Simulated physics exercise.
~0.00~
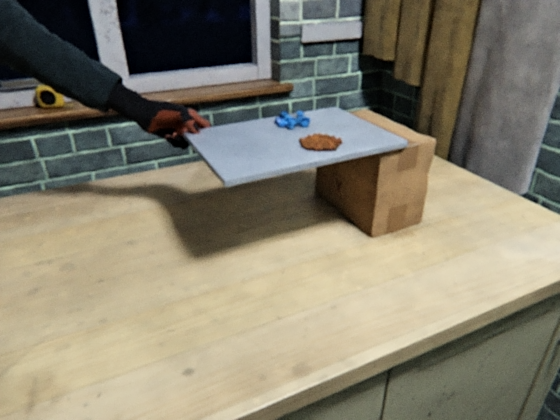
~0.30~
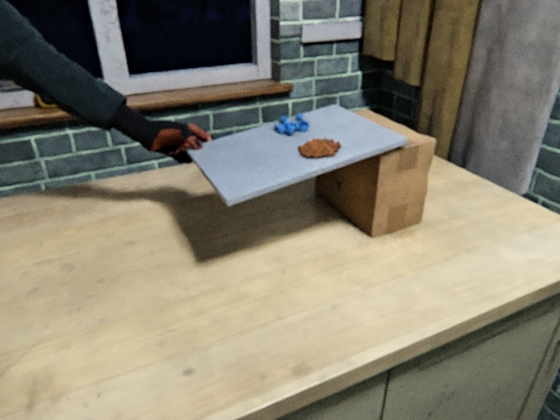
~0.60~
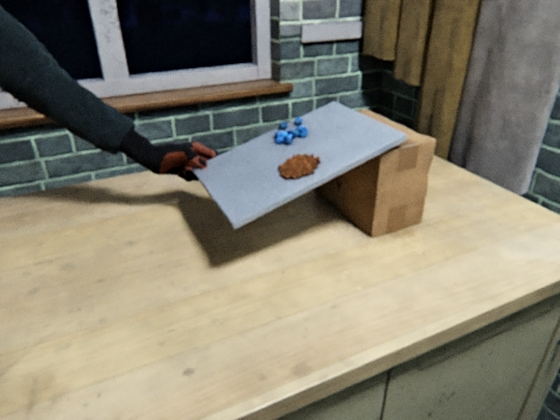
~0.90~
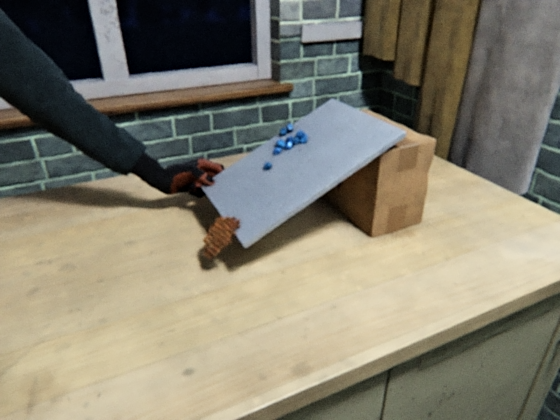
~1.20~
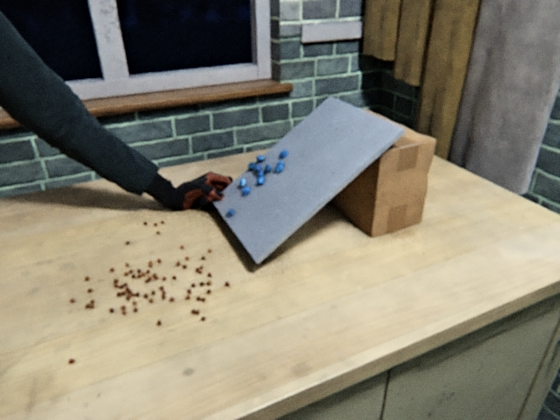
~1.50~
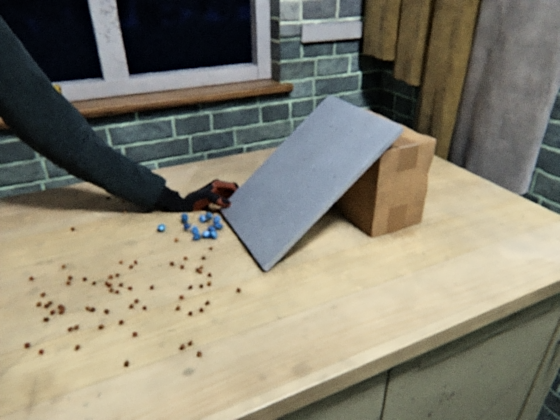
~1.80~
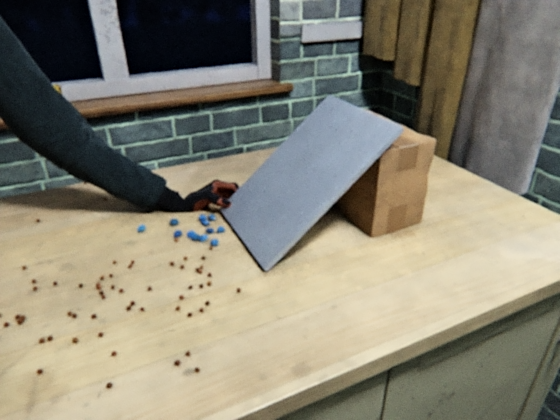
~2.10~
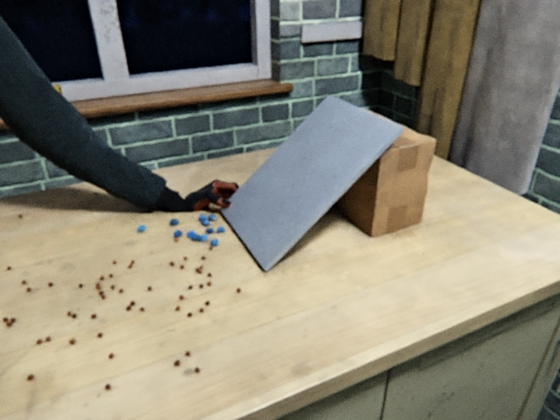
A gloved hand in a dark sleeve holds the left end of a grey board level above a pale wooden counter, its right end resting on a brown box, with a window and green brick wall behind, seen from slightly above. A reddish-brown pile lies nearer the viewer and a small blue cluster farther back. As the hand lowers its end, the brown pile slides off first and scatters leftward. The blue pieces then slide down and off as the board steepens and touches the counter. They settle close to its lower edge, while the brown bits lie spread farther left.
